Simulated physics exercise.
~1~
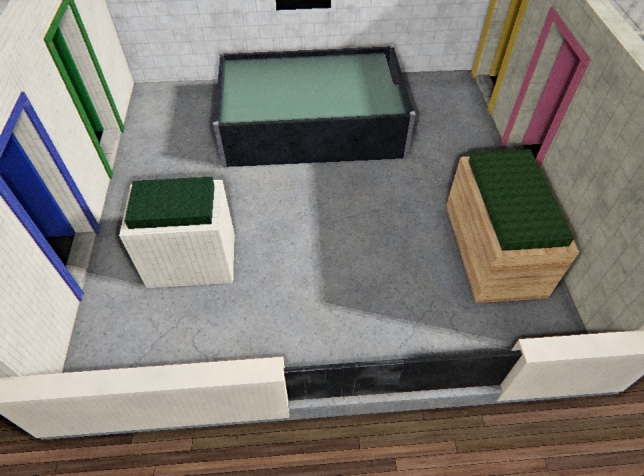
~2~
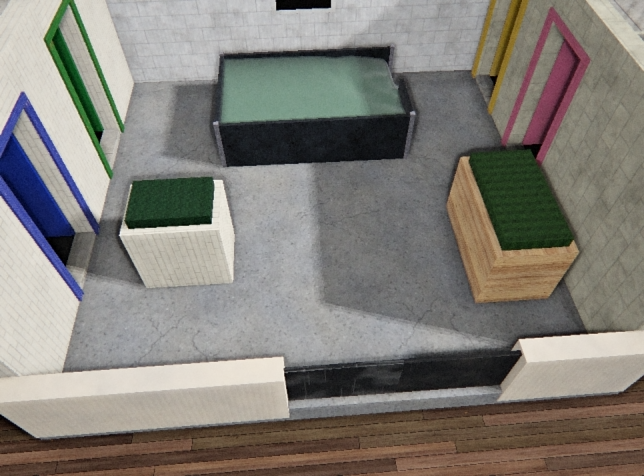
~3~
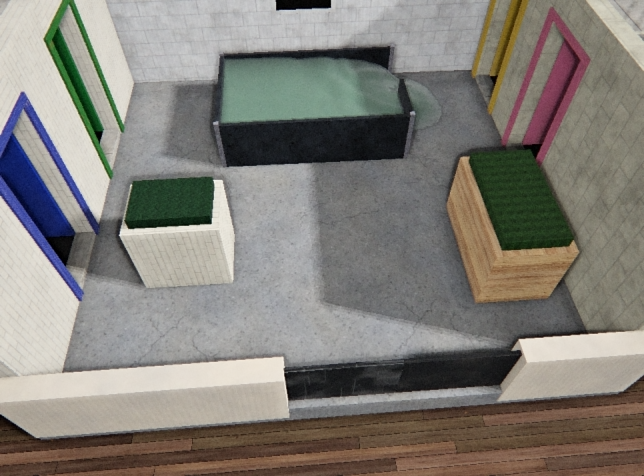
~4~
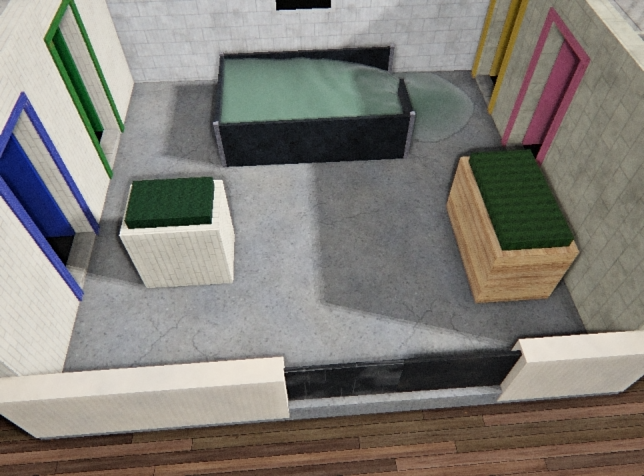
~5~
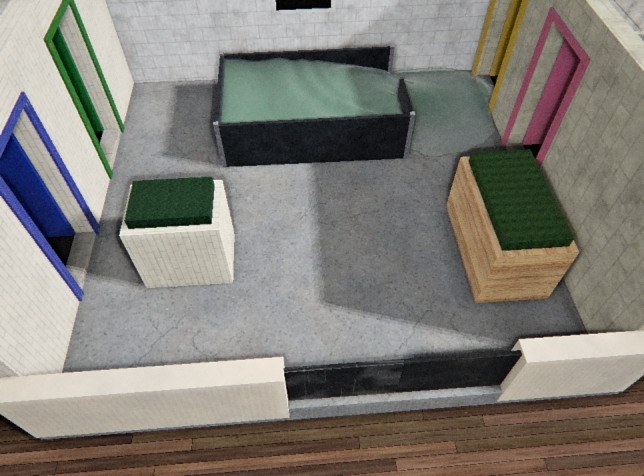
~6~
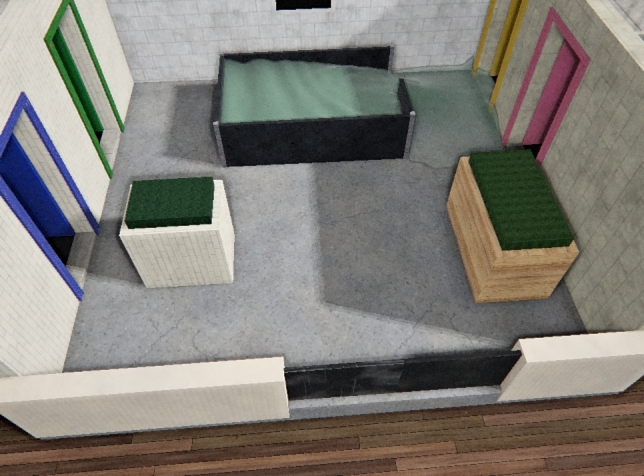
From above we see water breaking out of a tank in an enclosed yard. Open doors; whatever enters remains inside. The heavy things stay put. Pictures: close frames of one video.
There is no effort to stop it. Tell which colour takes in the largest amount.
The largest amount goes in at yellow.
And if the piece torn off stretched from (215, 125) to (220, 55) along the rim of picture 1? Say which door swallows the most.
That would be the one in green.
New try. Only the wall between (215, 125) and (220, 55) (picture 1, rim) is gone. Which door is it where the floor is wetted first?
First comes the one in green.
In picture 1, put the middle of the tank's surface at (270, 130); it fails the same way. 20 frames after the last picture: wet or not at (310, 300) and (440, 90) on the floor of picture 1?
The first point is unwetted and the second is taken by the flood.
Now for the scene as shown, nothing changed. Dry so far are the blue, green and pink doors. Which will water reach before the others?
My pick would be the pink one.
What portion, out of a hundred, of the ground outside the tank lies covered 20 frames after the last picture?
My estimate is roughly 35 percent.
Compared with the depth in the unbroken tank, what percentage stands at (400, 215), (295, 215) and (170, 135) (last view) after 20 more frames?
In order: 4, 0, 0 %.
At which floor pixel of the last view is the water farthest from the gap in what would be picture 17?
The front's farthest point is close to (580, 349).
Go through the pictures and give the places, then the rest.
The first frame shows the tank at (311, 87) is whole and still.
In the second frame, water pours out at (391, 93) and has run to a hidden place.
In the third frame, the front is at (437, 115), out from the gap at (391, 93).
In the fourth frame, the front is at (470, 106), out from the gap at (391, 94).
In the fifth frame, the front is at (489, 87), out from the gap at (391, 94).
In the sixth frame, water pours out at (391, 93) and has run to a hidden place.
A moment on, water covers 15 % of the floor; pink door a trickle in, yellow door a lot in, blue door not reached, green door not reached.
Next, water covers 20 % of the floor; pink door a trickle in, yellow door a lot in, blue door not reached, green door not reached.
Then, water covers 35 % of the floor; pink door some in, yellow door a lot in, blue door not reached, green door not reached.
Later, water covers 70 % of the floor; pink door some in, yellow door a lot in, blue door not reached, green door not reached.
In the end, water covers 95 % of the floor; pink door some in, yellow door a lot in, blue door wet at the sill, nothing in, green door wet at the sill, nothing in; the yellow door has let in the most.
